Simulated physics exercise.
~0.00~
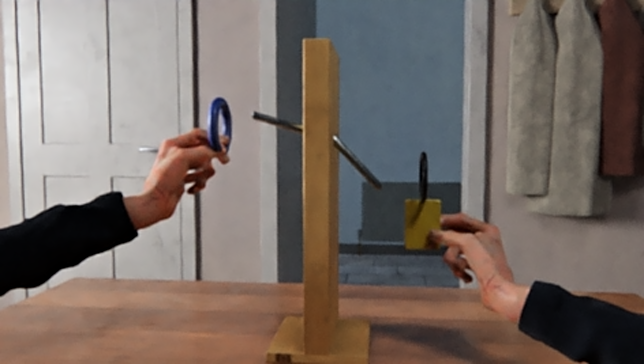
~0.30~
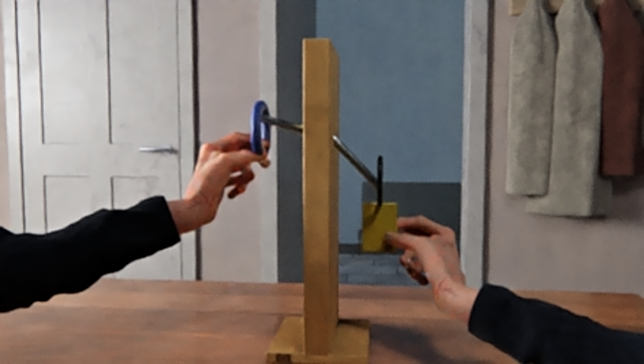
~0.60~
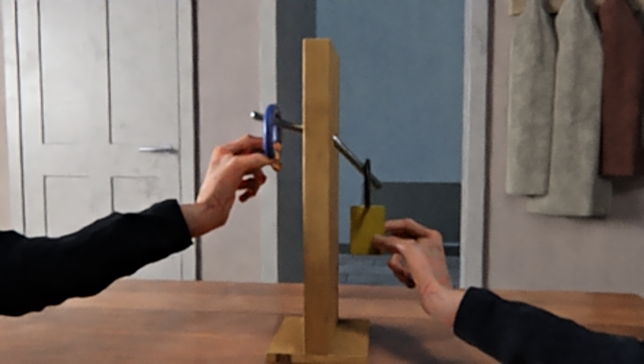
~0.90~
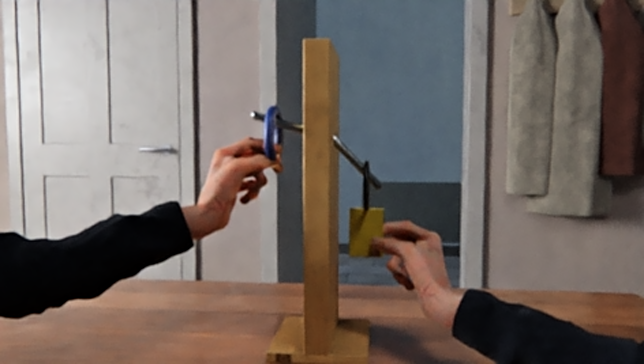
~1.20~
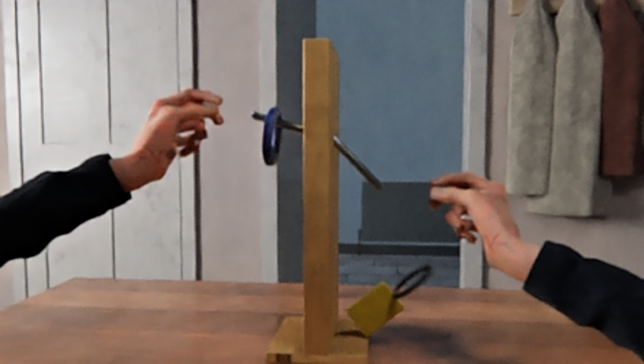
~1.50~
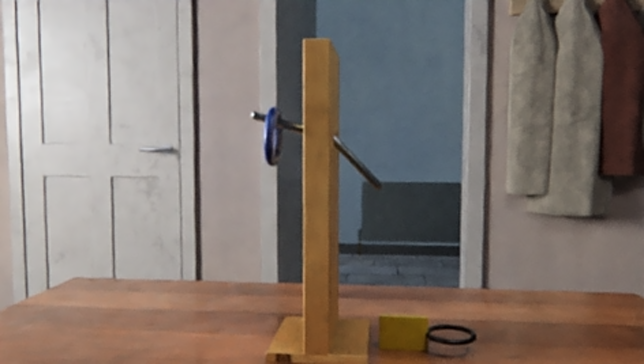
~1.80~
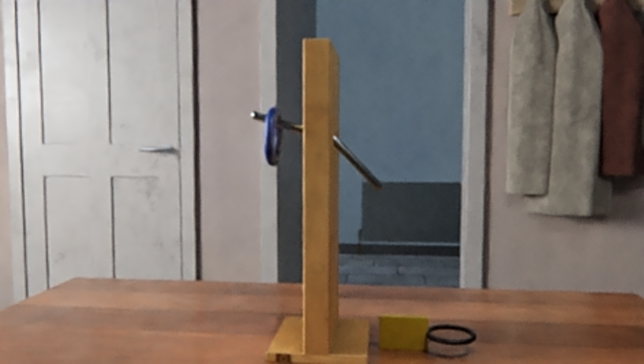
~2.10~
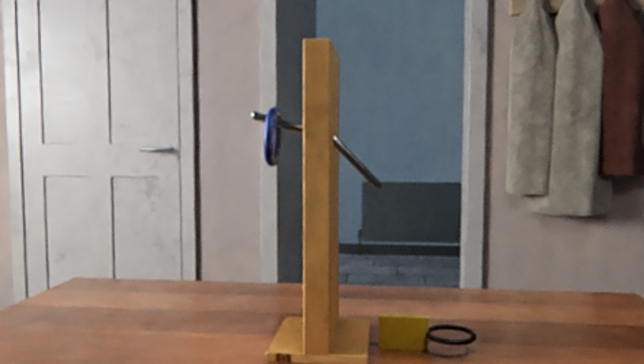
On a wooden table, two hands hang rings on pegs; only the yellow-tagged one falls.
